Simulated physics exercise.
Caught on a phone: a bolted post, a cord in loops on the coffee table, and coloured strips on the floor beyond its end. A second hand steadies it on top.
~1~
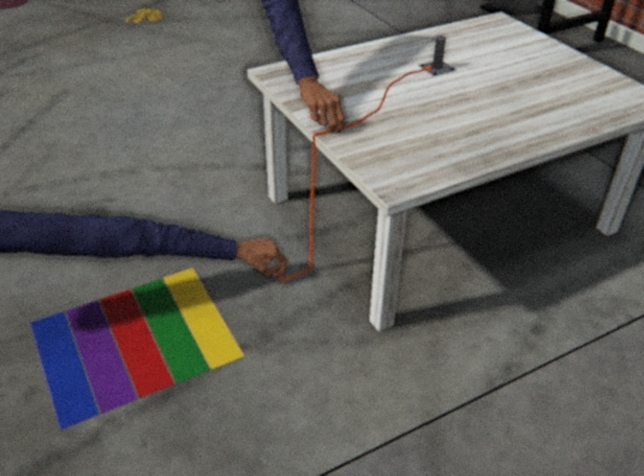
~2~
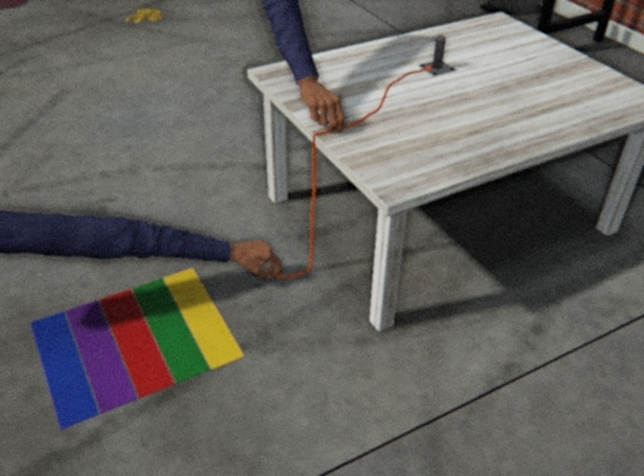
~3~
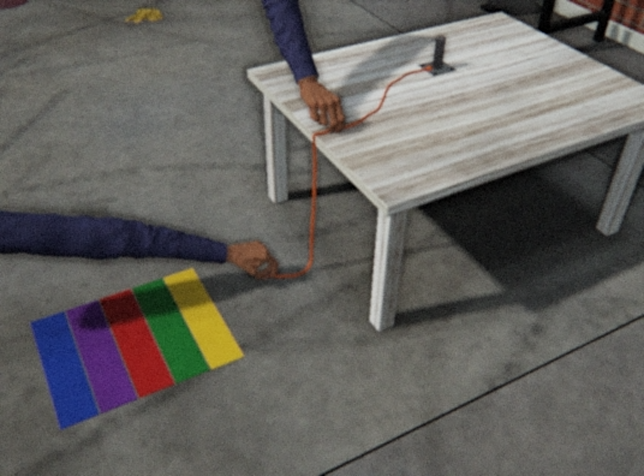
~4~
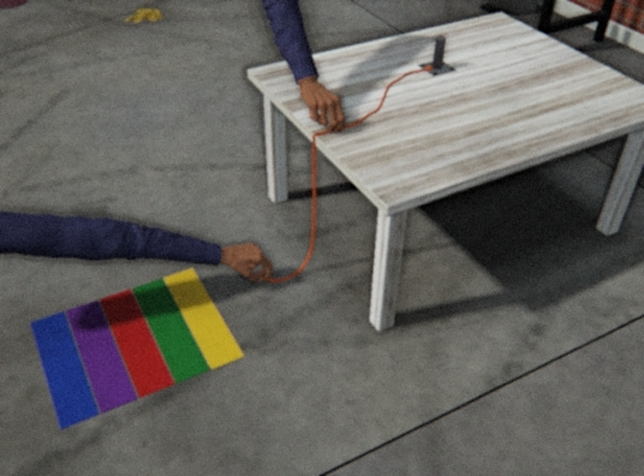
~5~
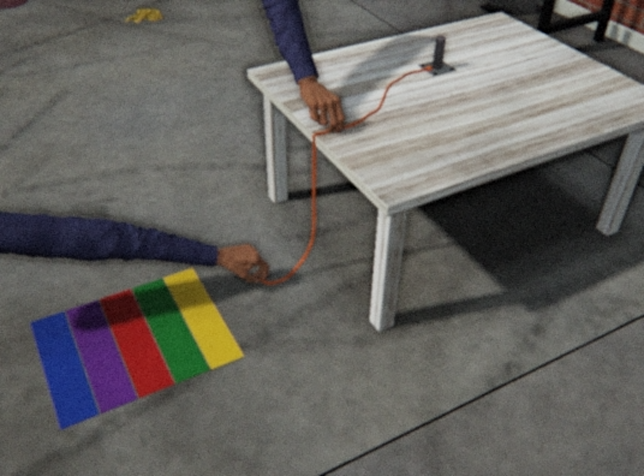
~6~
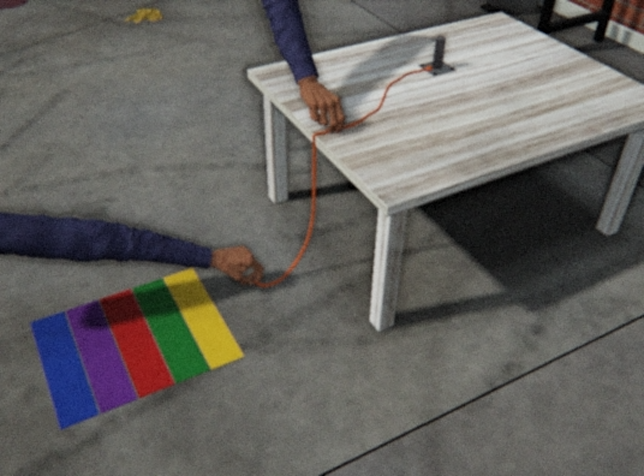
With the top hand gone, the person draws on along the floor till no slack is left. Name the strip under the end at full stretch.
It halts on the green strip.
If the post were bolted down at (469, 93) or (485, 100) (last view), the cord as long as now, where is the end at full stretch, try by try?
In that order: (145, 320) and (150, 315).
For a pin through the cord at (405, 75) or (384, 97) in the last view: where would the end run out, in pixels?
Near (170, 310) and (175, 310).
Soon after, end near (222, 292); short of the strips.
Then, end near (186, 305); over yellow.
At full stretch, end near (166, 312); over green. Over green.
